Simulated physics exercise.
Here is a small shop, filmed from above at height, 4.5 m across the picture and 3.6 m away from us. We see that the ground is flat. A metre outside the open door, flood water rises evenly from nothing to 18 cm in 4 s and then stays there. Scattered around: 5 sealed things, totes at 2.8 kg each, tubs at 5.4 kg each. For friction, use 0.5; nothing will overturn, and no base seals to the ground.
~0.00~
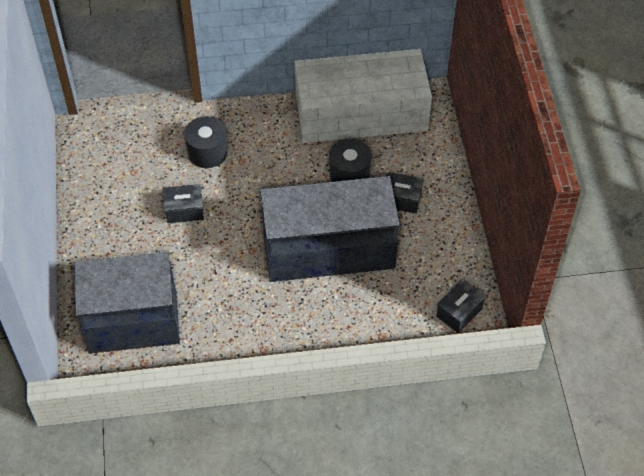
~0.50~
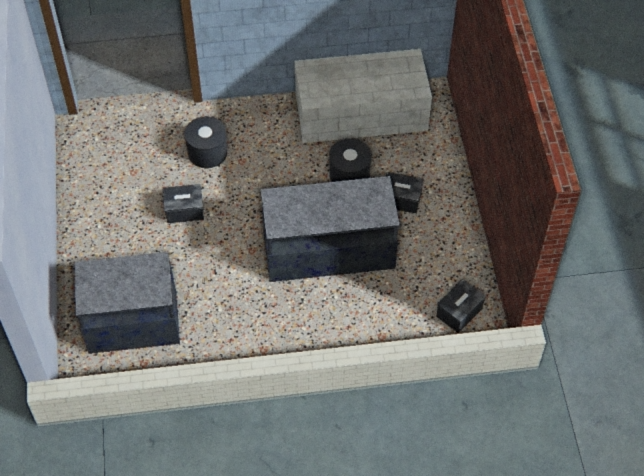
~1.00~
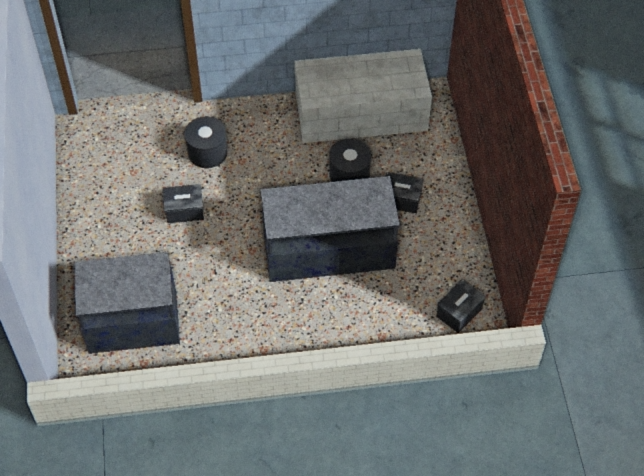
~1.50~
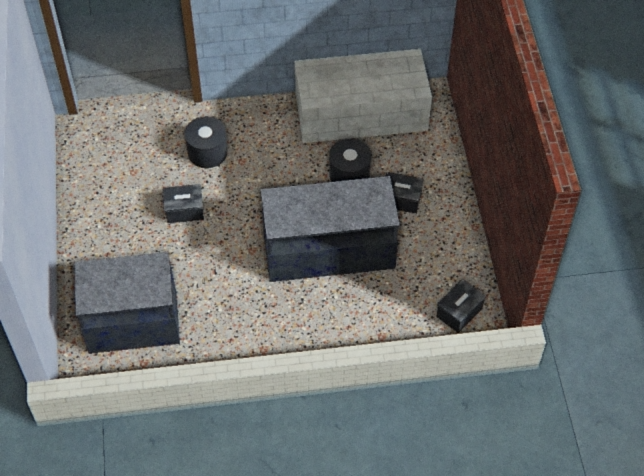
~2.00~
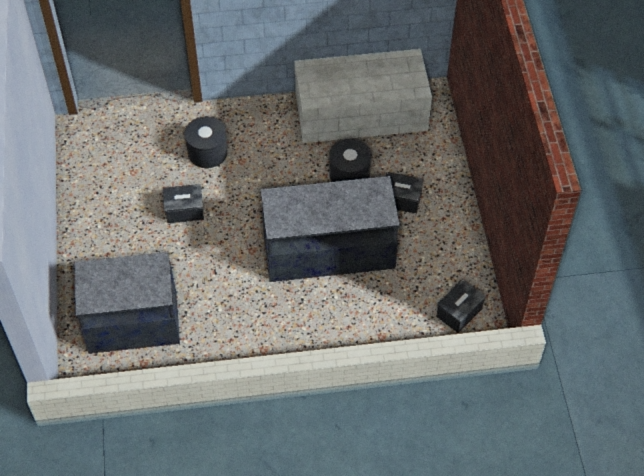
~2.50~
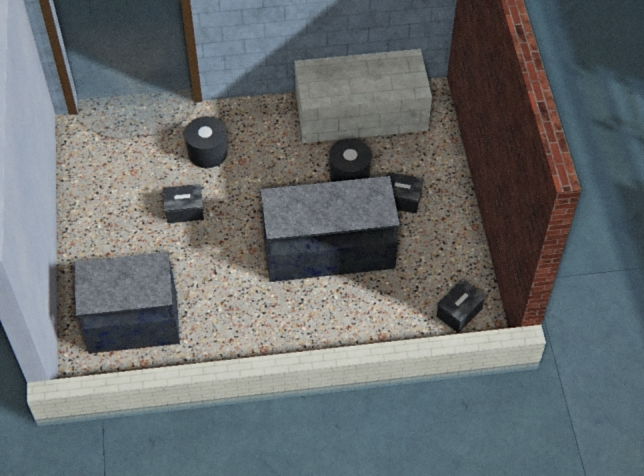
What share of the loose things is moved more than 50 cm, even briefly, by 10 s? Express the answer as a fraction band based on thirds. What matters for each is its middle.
The band is at least two thirds.
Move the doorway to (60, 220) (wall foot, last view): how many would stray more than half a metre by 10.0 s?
Result: 5.
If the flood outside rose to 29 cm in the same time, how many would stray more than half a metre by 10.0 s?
You'd get 5 in that case.
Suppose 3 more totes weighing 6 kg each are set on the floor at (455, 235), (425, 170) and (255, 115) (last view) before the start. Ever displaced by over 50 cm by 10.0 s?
First stays within it, second stays within it, third stays within it.
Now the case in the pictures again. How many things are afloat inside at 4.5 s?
That would be 0 of them.
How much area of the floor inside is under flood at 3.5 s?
That flooded area is roughly 2.0 m2.
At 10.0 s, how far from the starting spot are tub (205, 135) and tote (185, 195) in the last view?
Net displacement, in order: 100 cm; 250 cm.
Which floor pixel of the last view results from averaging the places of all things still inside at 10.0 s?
I'd put it around (395, 187).
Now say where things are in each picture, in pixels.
A tote at (403, 186) rests on the ground; a tote at (183, 197), on the bottom; water covers 0.0 m2; 0 of 5 have shifted, in the first picture.
A tote at (403, 186), on the bottom; a tote at (183, 197) rests on the ground; 0.0 m2 under water; 0 of 5 have shifted, in the second picture.
A tote at (403, 186) rests on the ground; a tote at (183, 197) rests on the ground; water covers 0.0 m2; 0 of 5 have shifted, in the third picture.
A tote at (403, 186) rests on the ground; a tote at (183, 197), on the bottom; water covers 0.0 m2; 0 of 5 have shifted, in the fourth picture.
A tote at (403, 186) rests on the ground; a tote at (183, 197), on the bottom; water covers 0.0 m2; 0 of 5 have shifted, in the fifth picture.
A tote at (403, 186) rests on the ground; a tote at (183, 197), on the bottom; 0.4 m2 under water; 0 of 5 have shifted, in the sixth picture.
After 3.5 s 0 of 5 are over 50 cm from their spots; 0 afloat.
After 4.5 s 1 of 5 are over 50 cm from their spots; 0 afloat.
After 7.0 s 2 of 5 are over 50 cm from their spots; 1 afloat.
After 10.0 s 4 of 5 are over 50 cm from their spots, and 4 have been at some point; 5 afloat.
